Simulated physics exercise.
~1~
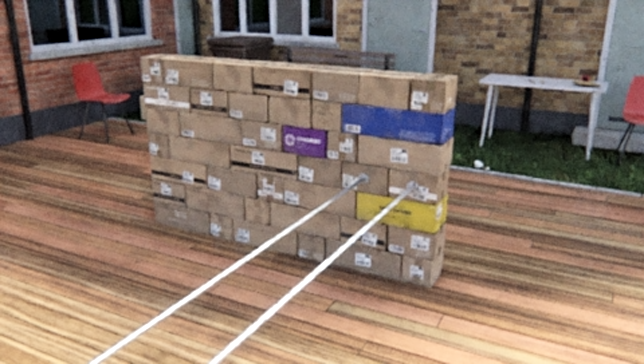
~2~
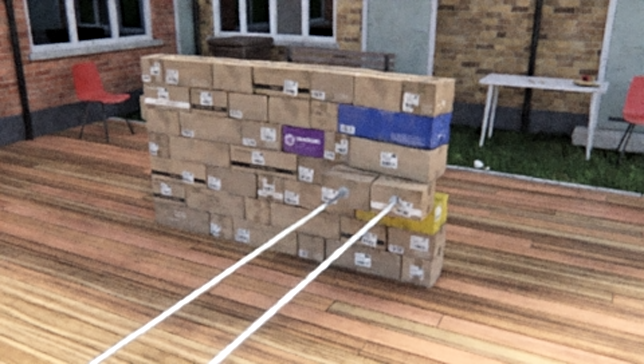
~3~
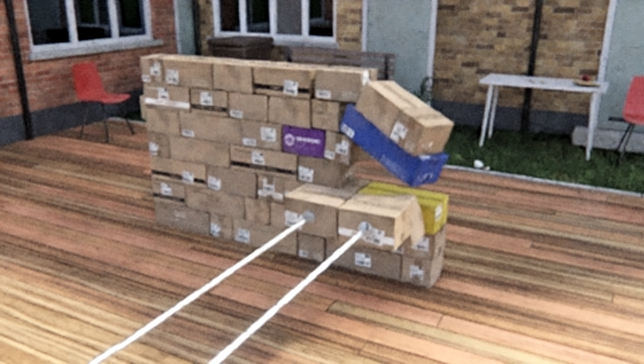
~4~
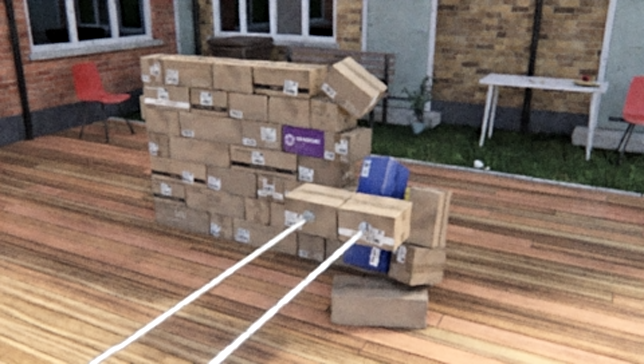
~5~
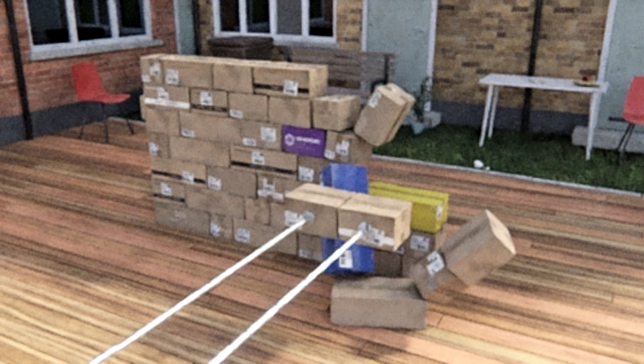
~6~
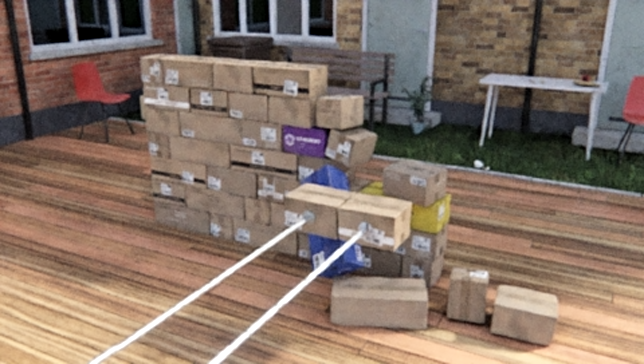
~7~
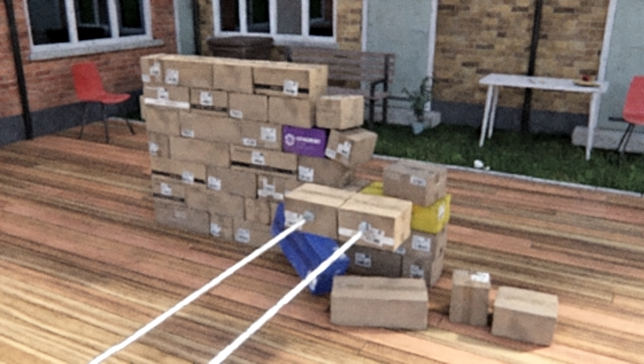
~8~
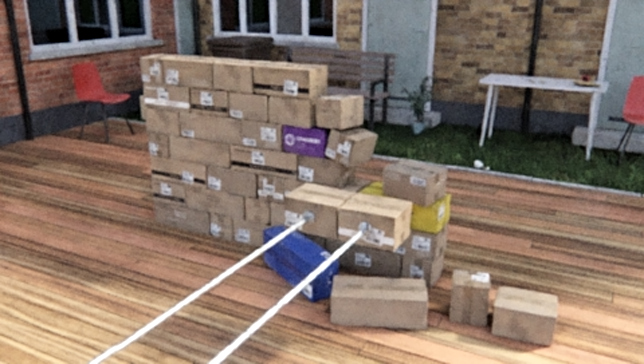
The clip shows two white rods drawing a pair of neighbouring boxes out of a cardboard parcel wall on a wooden deck; the right end collapses, several boxes tumble down, and the blue parcel drops, slides left and settles on the deck, while the purple and yellow ones remain in the stack.
